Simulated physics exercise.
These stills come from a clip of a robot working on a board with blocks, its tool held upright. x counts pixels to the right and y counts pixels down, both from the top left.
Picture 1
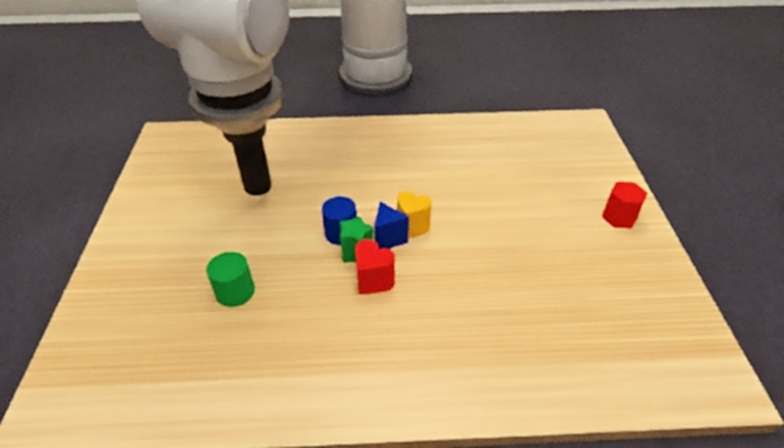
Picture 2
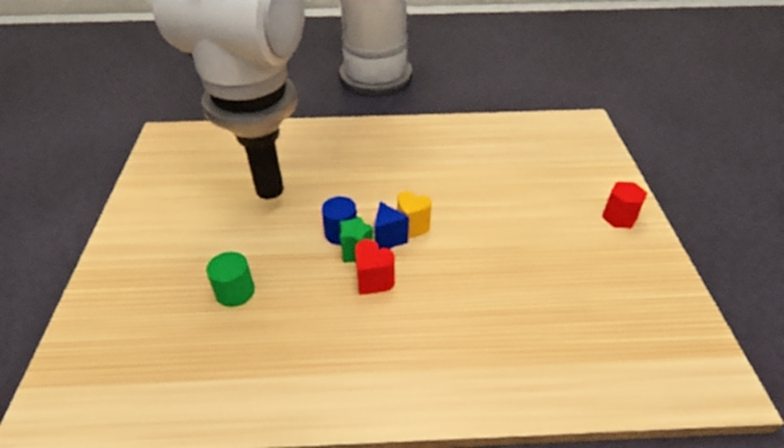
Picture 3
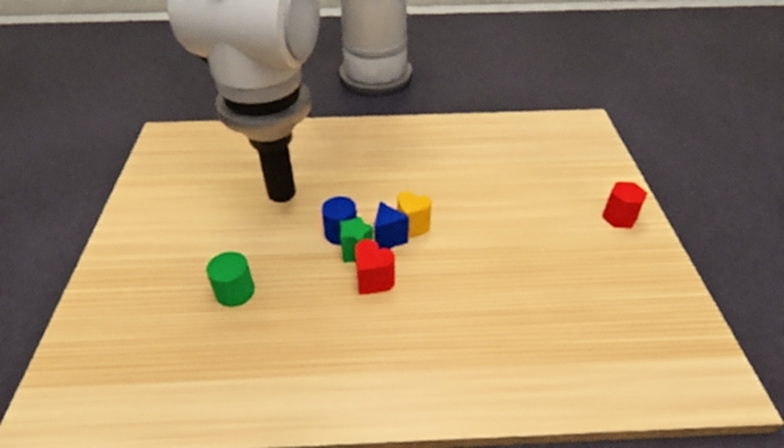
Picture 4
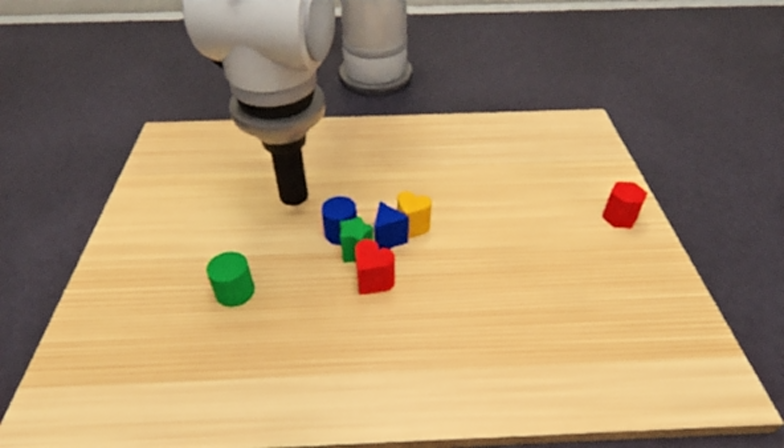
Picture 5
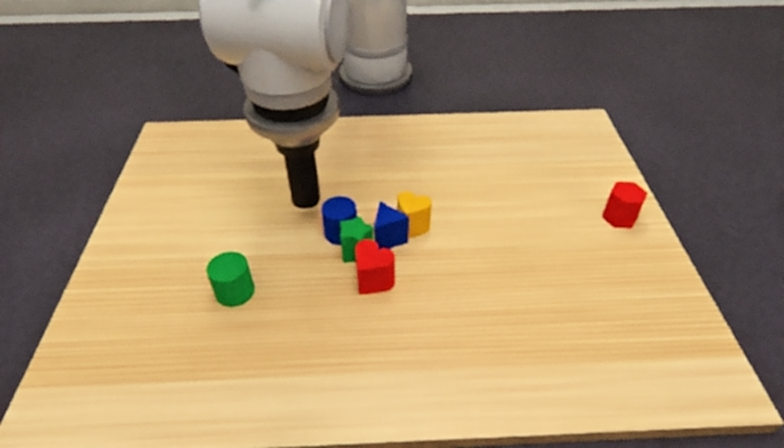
A white robot arm with a black, rod-like tool moves steadily to the right and slightly nearer above a pale wooden board on a dark surface, seen from a fixed, raised view. A blue cylinder, green star, blue triangle, yellow heart and red heart cluster near the middle, with a green cylinder left and a red block right. The tool nears the blue cylinder while every block stays still.
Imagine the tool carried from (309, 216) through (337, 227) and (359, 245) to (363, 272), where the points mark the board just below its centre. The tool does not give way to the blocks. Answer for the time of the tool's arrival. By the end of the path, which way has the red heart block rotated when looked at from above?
Viewed from overhead, the red heart block winds up turned clockwise.
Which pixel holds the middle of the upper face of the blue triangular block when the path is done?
Its top middle: (405, 221).
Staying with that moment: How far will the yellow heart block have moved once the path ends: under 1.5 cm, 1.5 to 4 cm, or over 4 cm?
Displaced less than 1.5 cm.
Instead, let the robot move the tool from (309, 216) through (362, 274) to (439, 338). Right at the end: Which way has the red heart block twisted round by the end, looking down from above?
Verdict: Clockwise.
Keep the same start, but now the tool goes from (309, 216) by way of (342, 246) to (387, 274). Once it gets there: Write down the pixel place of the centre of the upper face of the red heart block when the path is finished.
At roughly (395, 292).
The first path, step by step. One third of the way, tool at (336, 212); blue disc at (358, 216); green star block at (367, 237); red heart block at (380, 266).
Two thirds of the way, tool at (358, 231); blue disc at (383, 236); green star block at (387, 260), turned 15° clockwise; red heart block at (393, 293), turned 20° clockwise; blue triangular block at (405, 221), turned 40° anticlockwise.
At the end, tool at (362, 257); blue disc at (396, 251); green star block at (406, 276); red heart block at (400, 309), turned 50° clockwise; blue triangular block at (405, 221), turned 40° anticlockwise; yellow heart block not moved.
